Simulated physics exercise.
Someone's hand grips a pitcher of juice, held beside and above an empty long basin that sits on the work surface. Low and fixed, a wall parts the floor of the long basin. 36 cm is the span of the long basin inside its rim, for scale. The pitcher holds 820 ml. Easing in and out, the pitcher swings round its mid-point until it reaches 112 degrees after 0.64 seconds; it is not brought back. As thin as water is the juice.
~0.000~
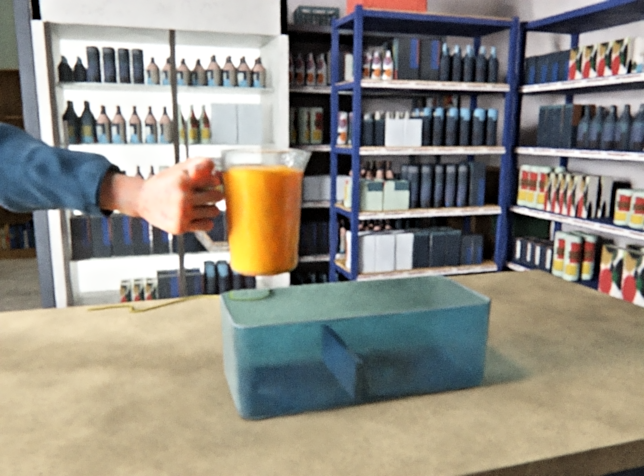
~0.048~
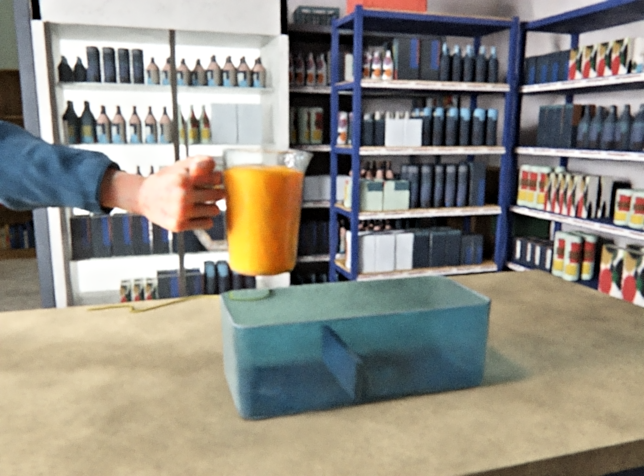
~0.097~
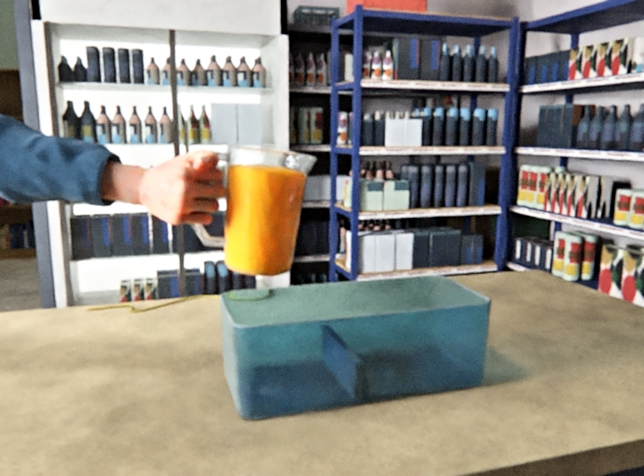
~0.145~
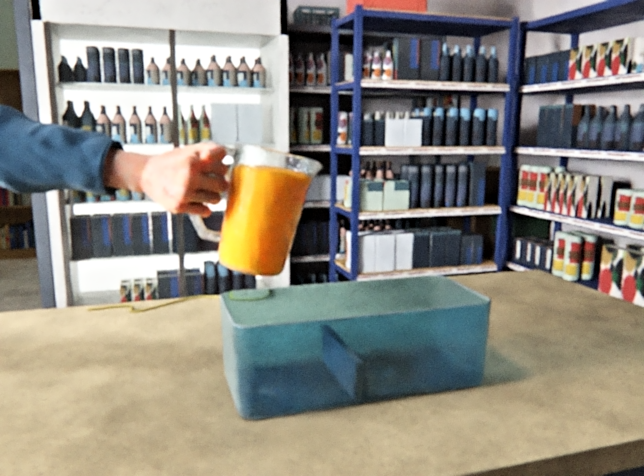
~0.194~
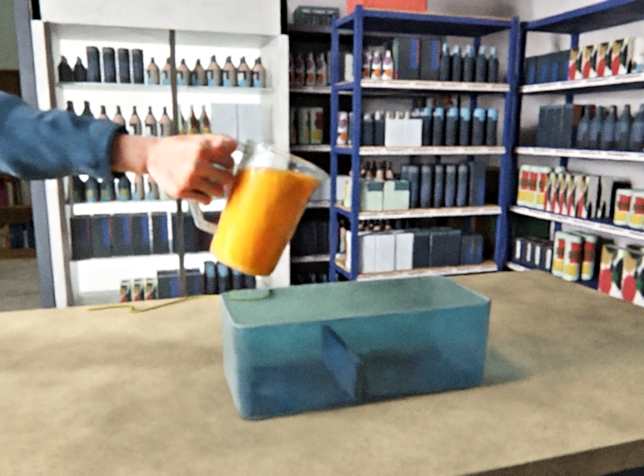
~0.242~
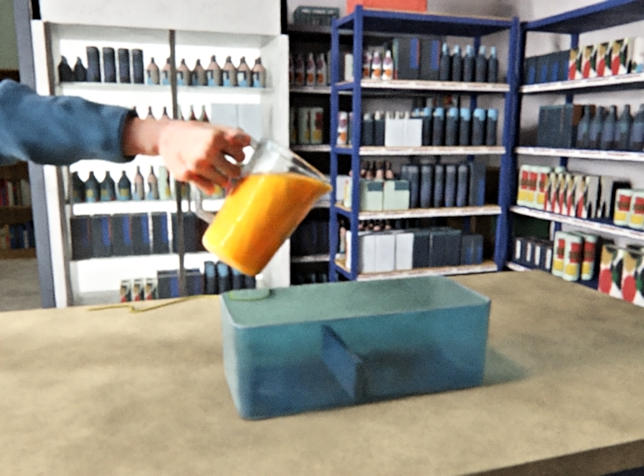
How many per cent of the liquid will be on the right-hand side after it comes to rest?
Some 94 per cent will be on the right-hand side.
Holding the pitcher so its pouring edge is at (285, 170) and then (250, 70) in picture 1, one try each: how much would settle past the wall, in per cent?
25 and 25 %.
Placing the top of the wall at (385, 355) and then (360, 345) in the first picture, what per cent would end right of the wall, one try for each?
The first try gives 20 percent and the second 60 percent.
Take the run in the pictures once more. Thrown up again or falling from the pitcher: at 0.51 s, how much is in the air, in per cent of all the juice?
Roughly 20 percent.
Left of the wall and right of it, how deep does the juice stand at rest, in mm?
Some 2 mm on the left and 28 mm on the right.
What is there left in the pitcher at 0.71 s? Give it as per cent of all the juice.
I'd say some 16 per cent remains.
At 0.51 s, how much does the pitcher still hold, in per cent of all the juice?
Roughly 62 percent.
By 0.51 s the tilt is 101° and 61 per cent is still to pour, 0 is left of the wall and 18 right of it.
By 0.71 s the tilt is 112° and 15 per cent is still to pour, 5 is left of the wall and 65 right of it.
By 0.92 s the tilt is 112° and 1 per cent is still to pour, 5 is left of the wall and 92 right of it.
By 1.14 s the tilt is 112° and 0 per cent is still to pour, 5 is left of the wall and 94 right of it.
At rest 5 per cent lies left of the wall, 94 right of it and 1 outside.
